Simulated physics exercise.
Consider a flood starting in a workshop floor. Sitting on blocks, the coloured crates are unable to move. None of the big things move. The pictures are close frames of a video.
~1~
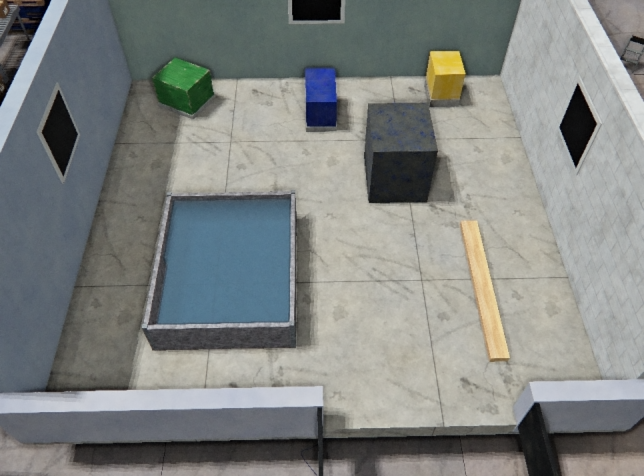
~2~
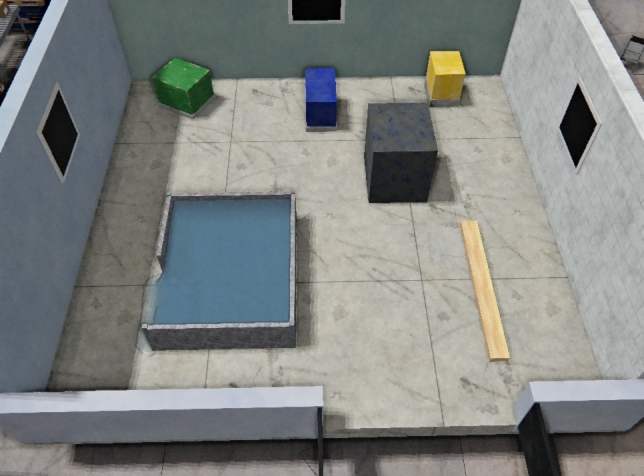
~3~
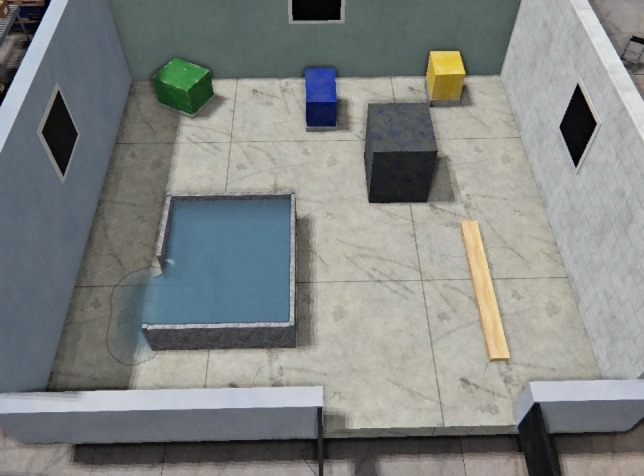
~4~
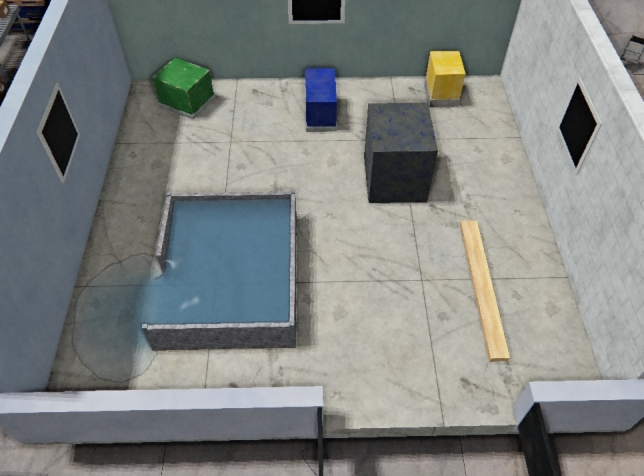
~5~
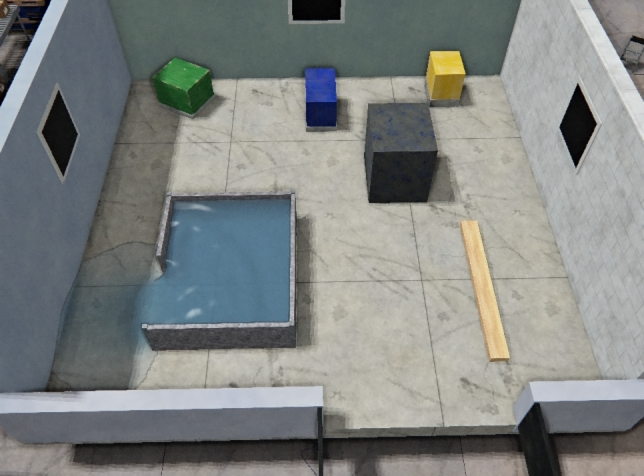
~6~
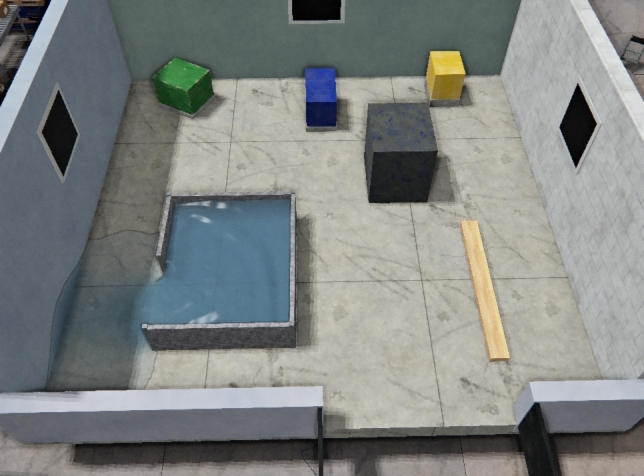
The clip shows a walled room with green, blue and yellow crates, a dark block, a plank and an open tank of water; a gap appears in the tank's left side, and water pours out, spreading left across the floor.
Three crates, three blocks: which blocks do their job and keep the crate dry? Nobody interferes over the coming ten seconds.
The green crate gets wet; the yellow crate keeps dry; the blue crate keeps dry.
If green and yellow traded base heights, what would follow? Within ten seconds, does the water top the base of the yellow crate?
The yellow one is not reached.
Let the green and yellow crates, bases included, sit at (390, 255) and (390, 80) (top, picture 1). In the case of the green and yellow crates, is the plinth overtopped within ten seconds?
Green crate: Is missed. Yellow crate: Is missed.
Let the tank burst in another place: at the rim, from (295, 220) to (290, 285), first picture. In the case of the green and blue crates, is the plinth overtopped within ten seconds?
The green one is untouched; the blue one is untouched.
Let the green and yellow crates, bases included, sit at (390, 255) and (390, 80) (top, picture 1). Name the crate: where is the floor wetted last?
The yellow-painted one.
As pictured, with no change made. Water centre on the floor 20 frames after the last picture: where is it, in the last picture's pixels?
That comes out near (187, 280).
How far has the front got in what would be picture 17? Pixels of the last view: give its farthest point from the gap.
I'd say at around (118, 132).
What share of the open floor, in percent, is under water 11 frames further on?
Around 20 percent, give or take.
A moment on, water covers 10 % of the floor; the green crate not reached, the yellow crate not reached, the blue crate not reached.
Next, water covers 20 % of the floor; the green crate not reached, the yellow crate not reached, the blue crate not reached.
Then, water covers 40 % of the floor; the green crate water round its plinth, the yellow crate not reached, the blue crate not reached.
Later, water covers 55 % of the floor; the green crate water round its plinth, the yellow crate not reached, the blue crate water round its plinth.
In the end, water covers 85 % of the floor; the green crate was topped, the yellow crate stayed above the water, the blue crate stayed above the water.
